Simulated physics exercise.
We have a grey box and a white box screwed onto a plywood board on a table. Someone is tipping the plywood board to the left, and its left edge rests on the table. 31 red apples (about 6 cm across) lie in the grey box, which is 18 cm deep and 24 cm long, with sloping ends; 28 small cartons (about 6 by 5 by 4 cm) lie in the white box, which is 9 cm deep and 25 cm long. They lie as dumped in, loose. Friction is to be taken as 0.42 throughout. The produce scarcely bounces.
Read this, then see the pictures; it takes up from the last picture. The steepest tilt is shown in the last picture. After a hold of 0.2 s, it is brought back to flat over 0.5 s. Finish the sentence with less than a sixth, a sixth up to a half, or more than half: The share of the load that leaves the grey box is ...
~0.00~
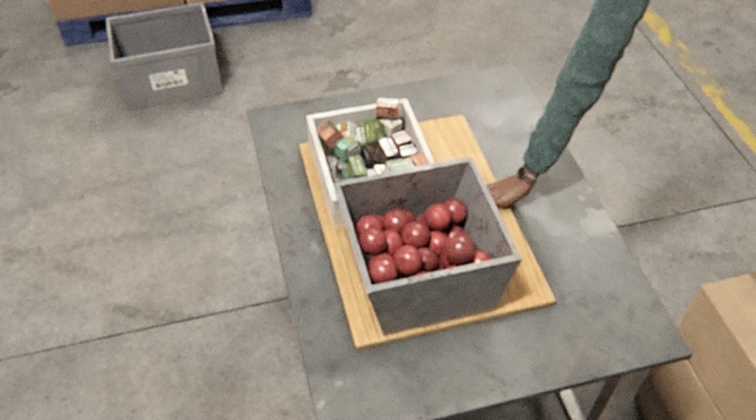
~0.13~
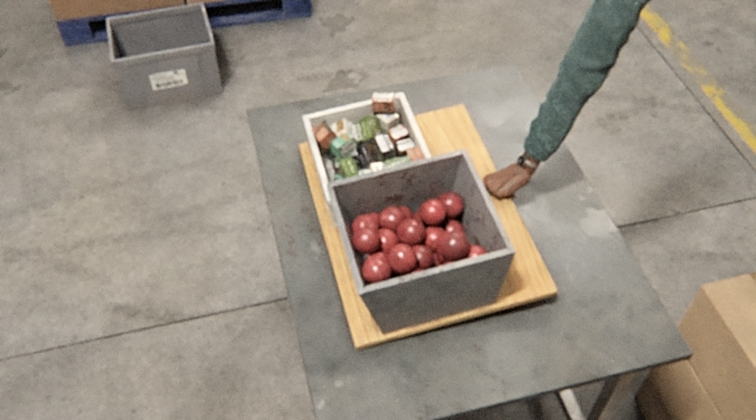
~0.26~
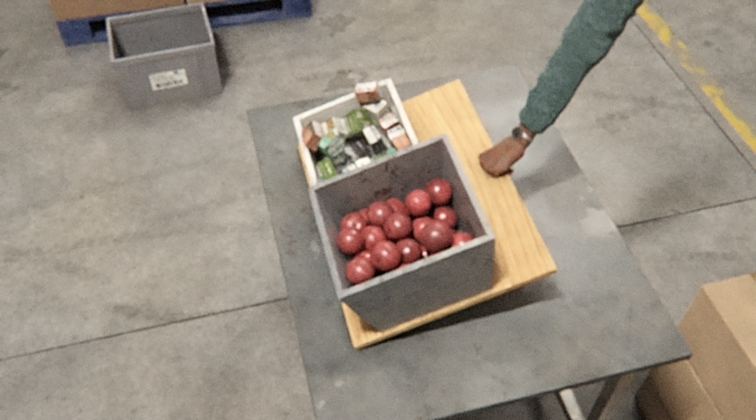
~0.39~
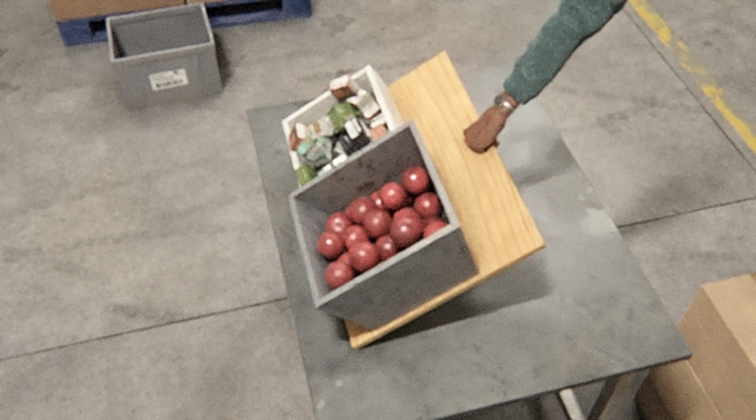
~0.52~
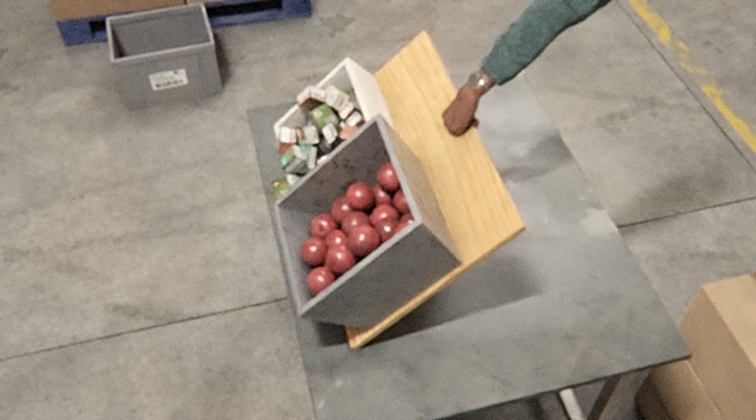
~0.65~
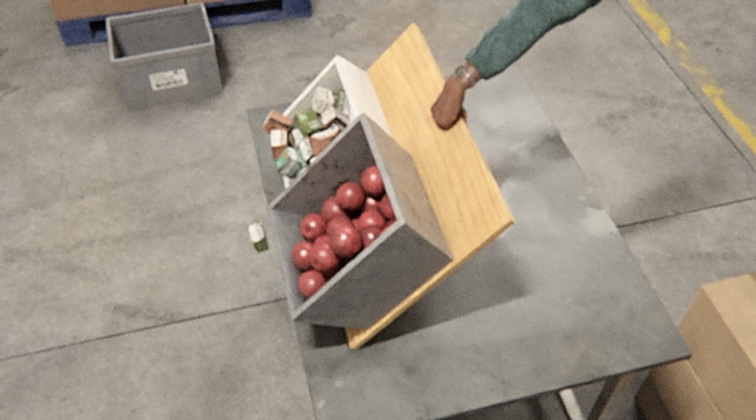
The share of the load that leaves the grey box is less than a sixth.
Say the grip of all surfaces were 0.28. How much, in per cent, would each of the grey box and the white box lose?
That would cost the grey box 0 and the white box 10 per cent of the load.
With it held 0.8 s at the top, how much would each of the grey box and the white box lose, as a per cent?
Grey box 0%, white box 20%.
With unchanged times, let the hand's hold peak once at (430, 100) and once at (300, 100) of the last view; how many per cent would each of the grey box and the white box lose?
Grey box: 0 %, then 100 %; white box: 20 %, then 70 %.
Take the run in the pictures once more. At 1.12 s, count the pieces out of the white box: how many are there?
White box: Roughly 3 out by then.
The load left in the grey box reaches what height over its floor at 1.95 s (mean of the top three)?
I'd say some 17 cm high.
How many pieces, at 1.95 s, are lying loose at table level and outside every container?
I'd guess near 0.
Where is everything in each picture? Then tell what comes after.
In the first picture (each is followed by its nearest rim corner in this view, unless another is named), grey box, (372, 289); white box (by its farthest rim corner), (402, 101); 0° from level; none out.
The second picture shows grey box, (364, 290); white box, (399, 95); 5° from level.
The third picture shows grey box, (343, 294); white box, (386, 82); 17° from level.
The fourth picture shows grey box, (320, 302); 30° from level.
The fifth picture shows grey box, (301, 311); 42° from level; 1 out, the lowest carton at (282, 192).
The sixth picture shows grey box, (295, 315); 47° from level; 1 out, the lowest carton at (259, 237).
After 0.86 s, tilt 47°; grey box 31 in, 0 out and white box 25 in, 3 out.
After 1.12 s, tilt 21°; grey box 31 in, 0 out and white box 25 in, 3 out.
After 1.48 s, tilt 0°; grey box 31 in, 0 out and white box 25 in, 3 out.
Final count (at 1.95 s), grey box 31 in, 0 out and white box 25 in, 3 out. Asked share, 0 of 31, 0 per cent.
